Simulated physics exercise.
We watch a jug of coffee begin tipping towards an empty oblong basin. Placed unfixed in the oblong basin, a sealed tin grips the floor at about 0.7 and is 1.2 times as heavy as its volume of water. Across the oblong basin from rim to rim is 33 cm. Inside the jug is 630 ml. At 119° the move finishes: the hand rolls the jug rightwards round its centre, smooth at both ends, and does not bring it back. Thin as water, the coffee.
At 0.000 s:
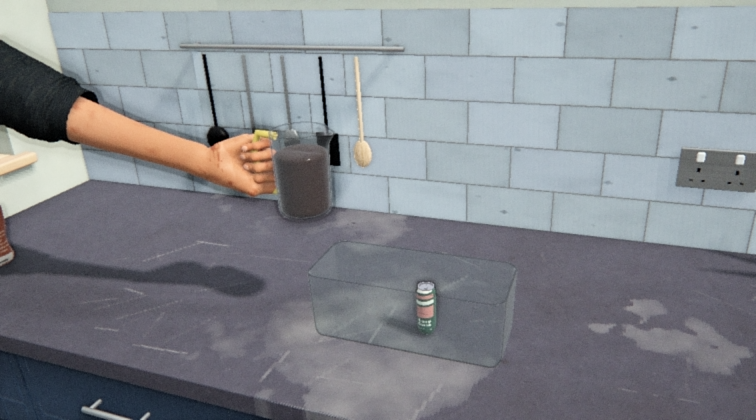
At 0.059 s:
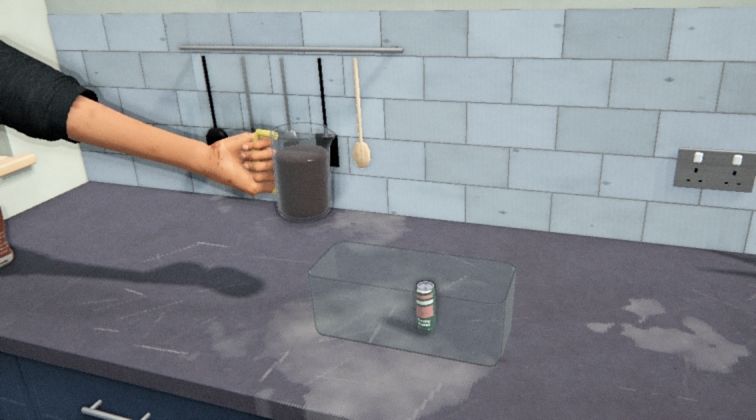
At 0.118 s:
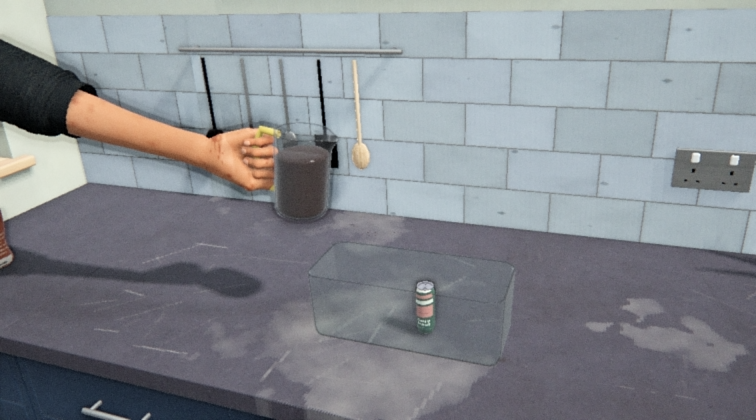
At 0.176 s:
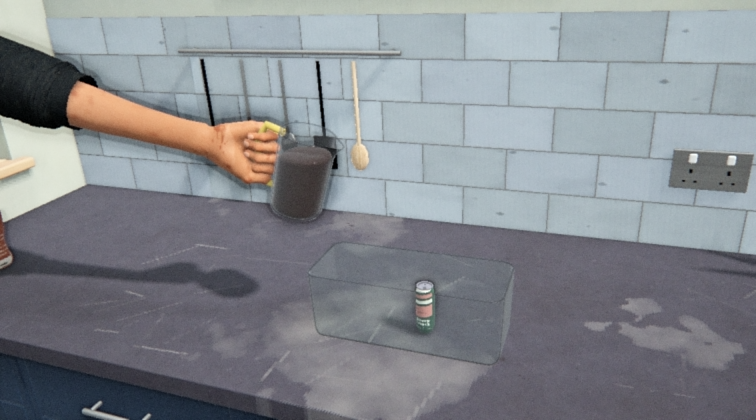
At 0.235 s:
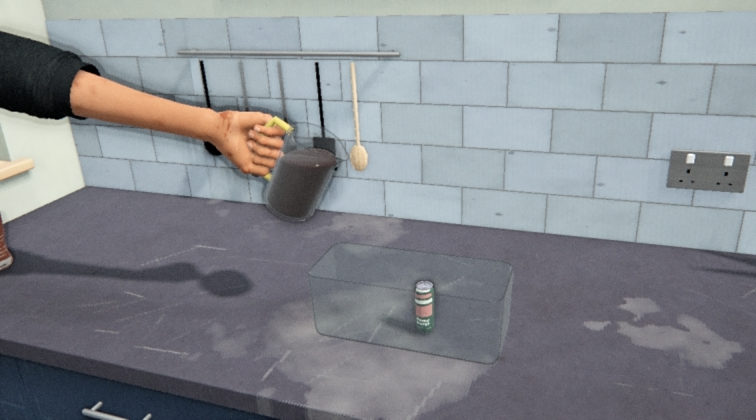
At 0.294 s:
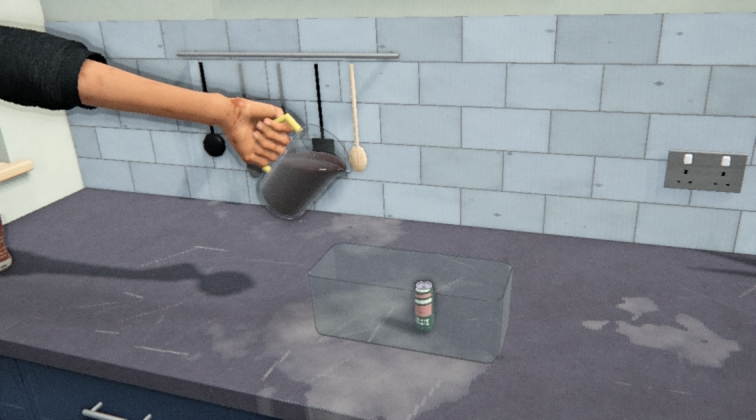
A hand held a clear jug of dark coffee above a kitchen counter, near a see-through oblong basin with a small tin inside, and smoothly tilted the jug over to the right.
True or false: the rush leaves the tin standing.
True.
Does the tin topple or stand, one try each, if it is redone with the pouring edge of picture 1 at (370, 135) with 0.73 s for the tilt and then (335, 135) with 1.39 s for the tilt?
First it tips over; then it stays on its base.
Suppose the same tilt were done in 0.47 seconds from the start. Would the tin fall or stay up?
After the tilt, the tin is still standing.
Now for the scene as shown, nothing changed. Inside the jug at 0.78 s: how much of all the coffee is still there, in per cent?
About 10 % is still there.
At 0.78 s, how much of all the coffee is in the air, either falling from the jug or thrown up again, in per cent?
I'd put it at about 16 per cent of the liquid.
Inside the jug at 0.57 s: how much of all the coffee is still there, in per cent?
Portion remaining: Approx. 62 per cent.
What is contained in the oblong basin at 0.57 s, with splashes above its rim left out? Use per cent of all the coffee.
About 12%.
After 0.57 s the tilt is 106° and 62 per cent is still to pour; the tin stands where it began.
After 0.78 s the tilt is 119° and 10 per cent is still to pour; the tin stands where it began.
After 1.00 s the tilt is 119° and 0 per cent is still to pour; the tin stands where it began.
After 1.23 s the tilt is 119° and 0 per cent is still to pour; the tin stands where it began.
In the end the tin stands where it began.
